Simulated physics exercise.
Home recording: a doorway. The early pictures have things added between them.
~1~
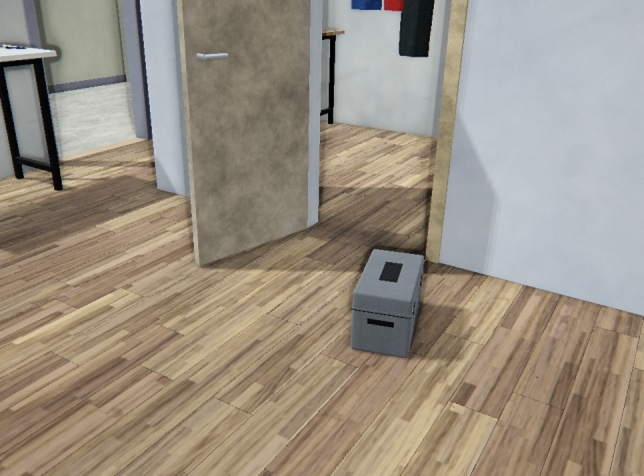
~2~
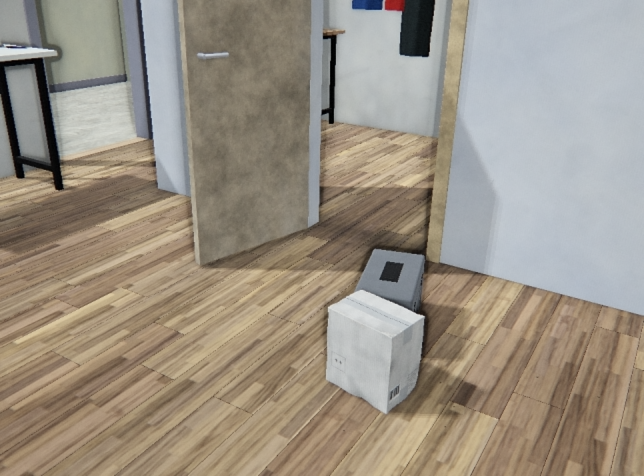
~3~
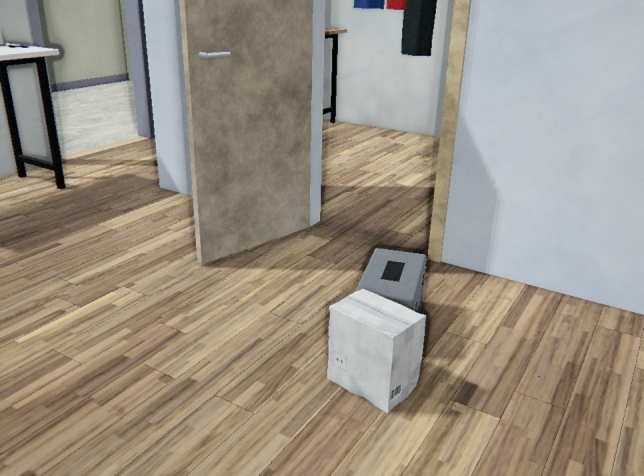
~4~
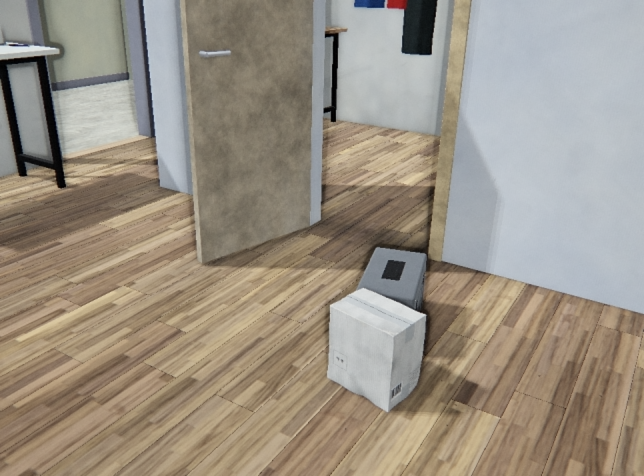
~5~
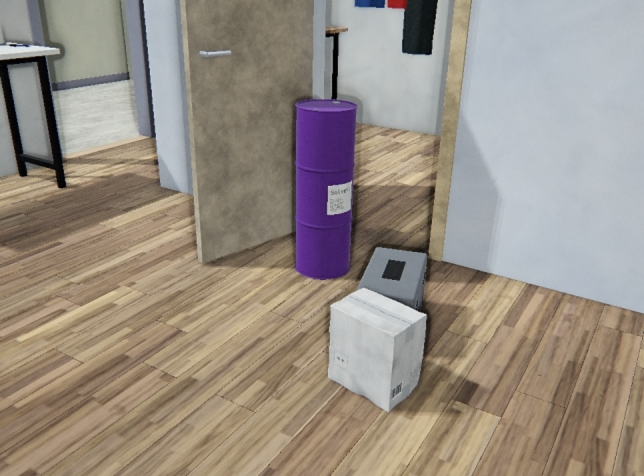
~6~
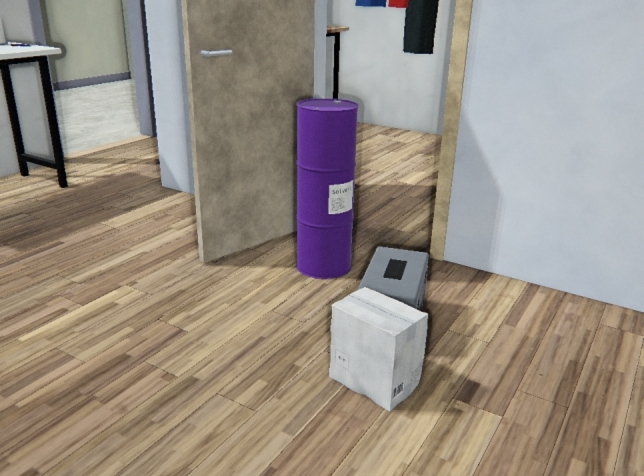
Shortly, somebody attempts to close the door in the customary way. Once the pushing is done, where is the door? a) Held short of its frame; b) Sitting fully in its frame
a.
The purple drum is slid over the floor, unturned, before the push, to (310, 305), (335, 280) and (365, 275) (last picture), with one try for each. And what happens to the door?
Well, the first time the door completes its swing, the second time it halts partway, and the third time it halts partway.
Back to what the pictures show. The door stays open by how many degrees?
Near 20° open.
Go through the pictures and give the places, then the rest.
In the first picture, door wide open and still; grey toolbox (389, 300).
In the second picture, door wide open and still; grey toolbox (390, 300); white box (373, 349).
In the third picture, door wide open and still; grey toolbox (391, 299); white box (375, 348).
In the fourth picture, door wide open and still; grey toolbox (391, 298); white box (375, 347).
In the fifth picture, door wide open and still; grey toolbox (392, 298); white box (376, 347).
In the sixth picture, door wide open and still; purple drum (326, 190); grey toolbox (393, 297).
Then, 1.00 s past the last view, door at 61°; purple drum displaced a little near (337, 190).
Then, 1.60 s past the last view, door at 39°; purple drum displaced about its own width near (379, 190).
Finally, door at 21°; moved from the start, purple drum; the other 2 still in place. Final places as the last picture's camera would see them, purple drum near (411, 184).
